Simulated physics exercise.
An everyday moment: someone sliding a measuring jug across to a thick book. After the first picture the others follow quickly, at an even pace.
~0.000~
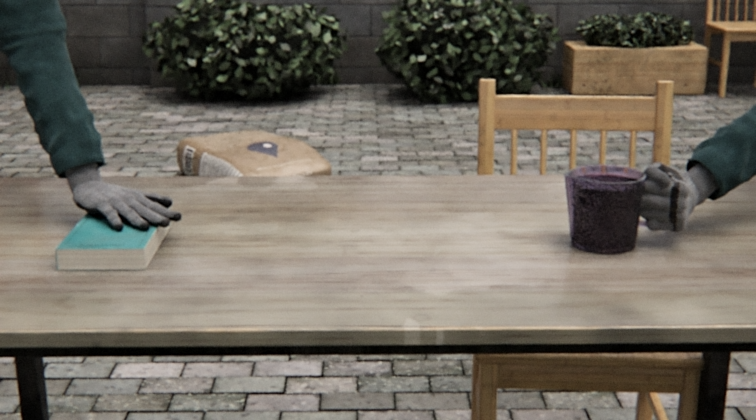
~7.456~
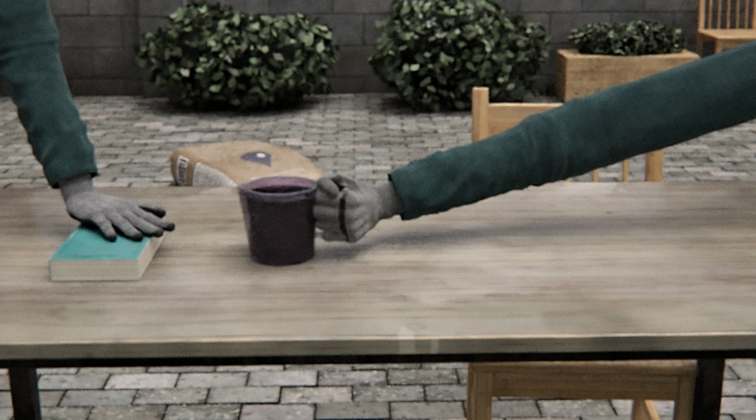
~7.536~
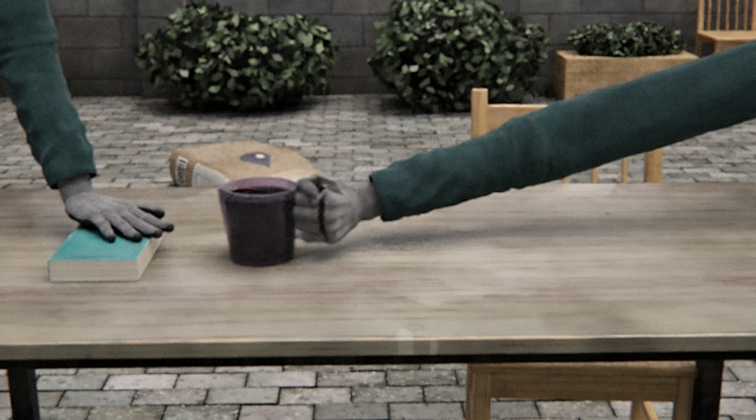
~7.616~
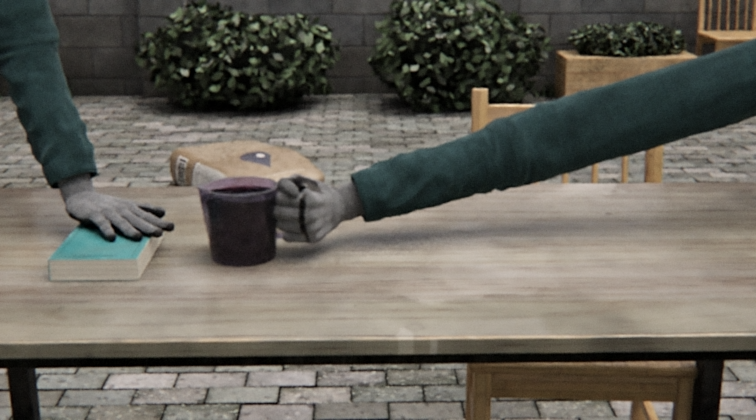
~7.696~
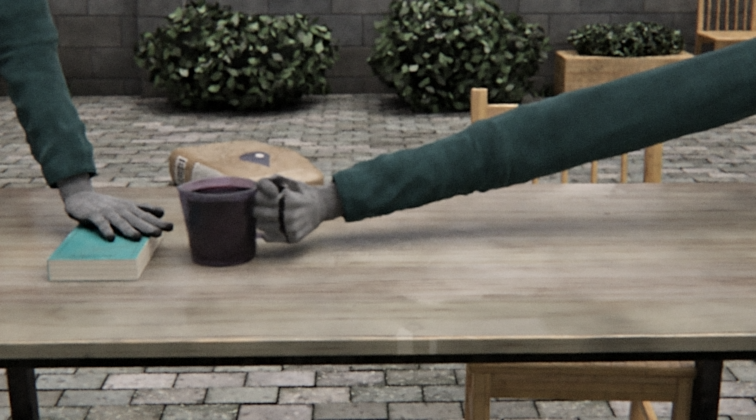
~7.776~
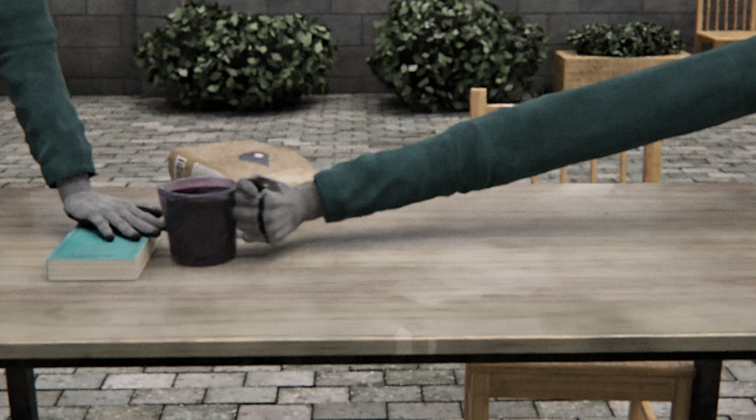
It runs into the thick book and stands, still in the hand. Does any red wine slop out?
As it turns out, it spills.
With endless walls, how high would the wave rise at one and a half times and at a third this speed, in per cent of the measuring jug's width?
About 45 and 10 per cent.
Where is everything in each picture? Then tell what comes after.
The first frame shows at rest; measuring jug (606, 207) nearly full; thick book (117, 238).
The second frame shows under way; measuring jug nearly full, surface at (281, 194).
The third frame shows moved on by about 20 px; measuring jug (261, 219) nearly full.
The fourth frame shows moved on by about 20 px; measuring jug nearly full, surface at (241, 195).
The fifth frame shows moved on by about 20 px; measuring jug (222, 219) nearly full.
The sixth frame shows moved on by about 20 px; measuring jug nearly full, surface at (201, 195); thick book (108, 248).
After 7.8 s, the measuring jug meets the thick book.
After 7.9 s, the red wine surges up the wall; some has gone over its rim.
After 9.3 s, the measuring jug stands at the thick book; some has gone over its rim.
